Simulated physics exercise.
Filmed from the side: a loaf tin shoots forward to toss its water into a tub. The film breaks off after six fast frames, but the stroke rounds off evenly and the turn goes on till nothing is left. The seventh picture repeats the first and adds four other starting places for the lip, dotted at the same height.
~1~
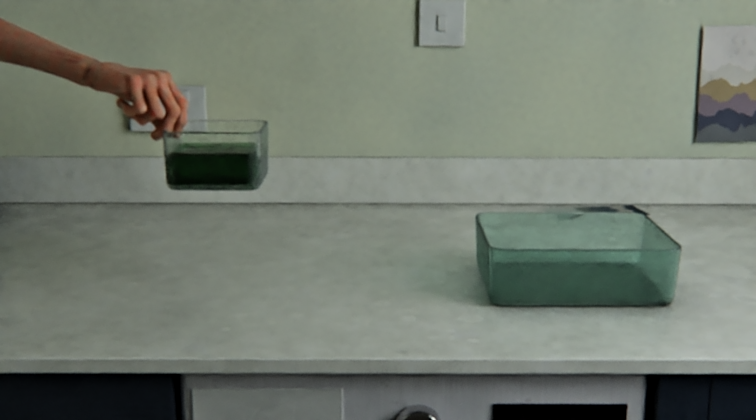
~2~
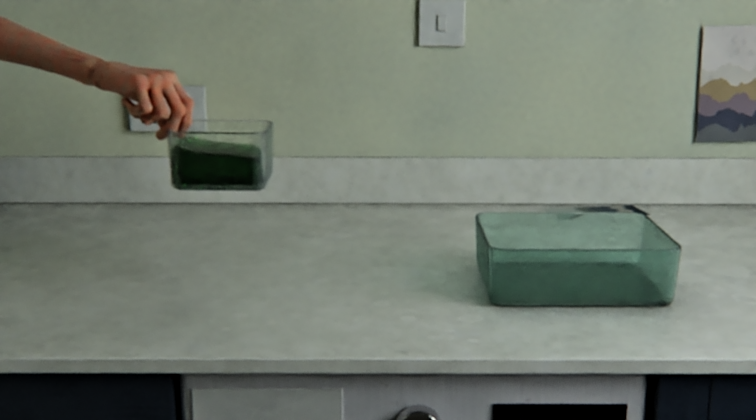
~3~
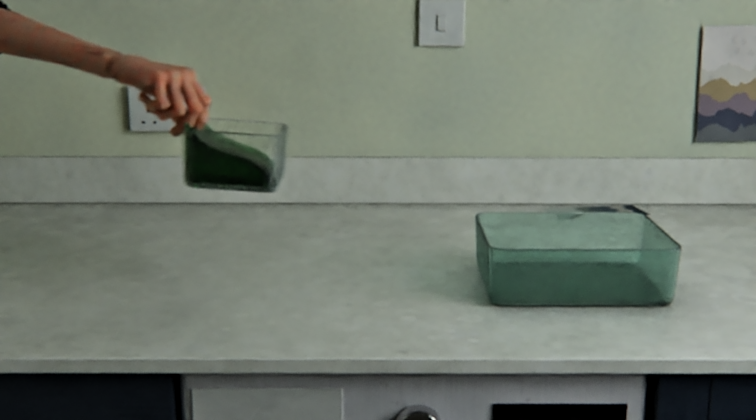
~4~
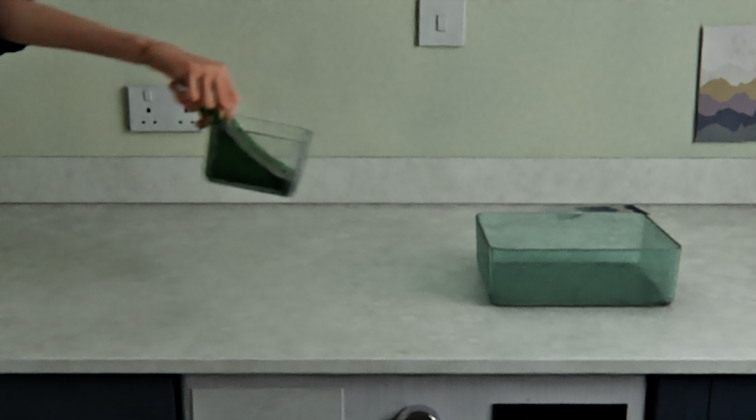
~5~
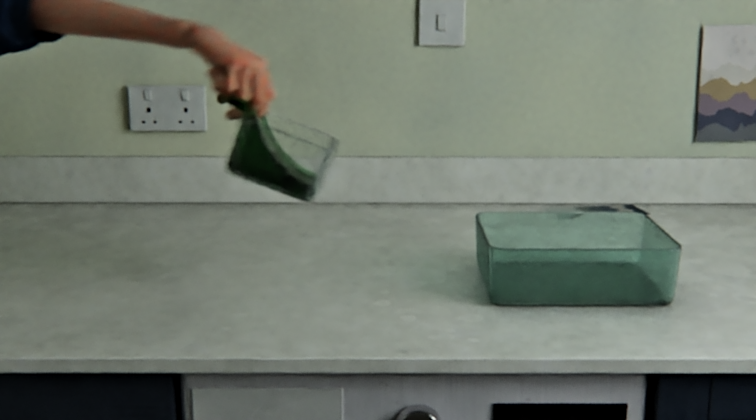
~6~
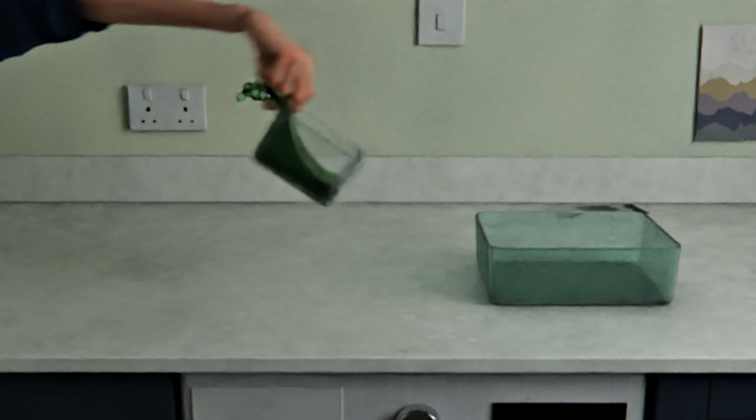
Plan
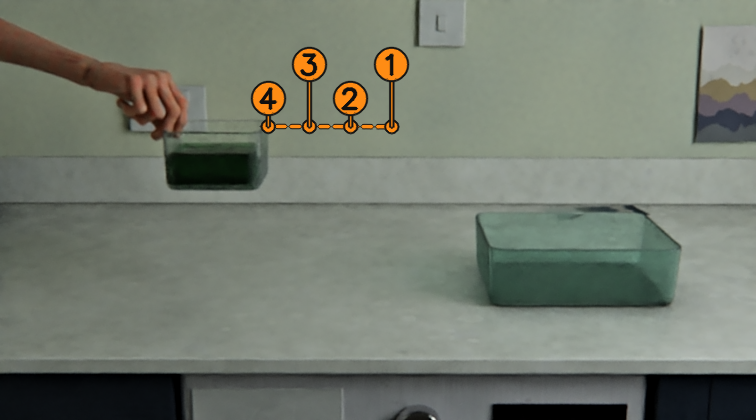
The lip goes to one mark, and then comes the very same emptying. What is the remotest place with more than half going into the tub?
3 is the one.
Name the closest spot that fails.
That is spot 4.
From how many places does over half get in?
Three of the four.
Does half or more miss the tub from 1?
No, not at all.
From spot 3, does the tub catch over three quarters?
No, it does not.
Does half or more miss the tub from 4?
Yes, that goes wrong.
On the marked copy, 1 at (391, 126); 2 at (350, 126); 3 at (309, 126); 4 at (268, 126).
If 1 is chosen, about 71 % lands in the tub, 5 % falls short and 23 % goes beside or beyond.
If 2 is chosen, about 83 % lands in the tub, 9 % falls short and 8 % goes beside or beyond.
If 3 is chosen, about 62 % lands in the tub, 28 % falls short and 10 % goes beside or beyond.
If 4 is chosen, about 33 % lands in the tub, 55 % falls short and 11 % goes beside or beyond.
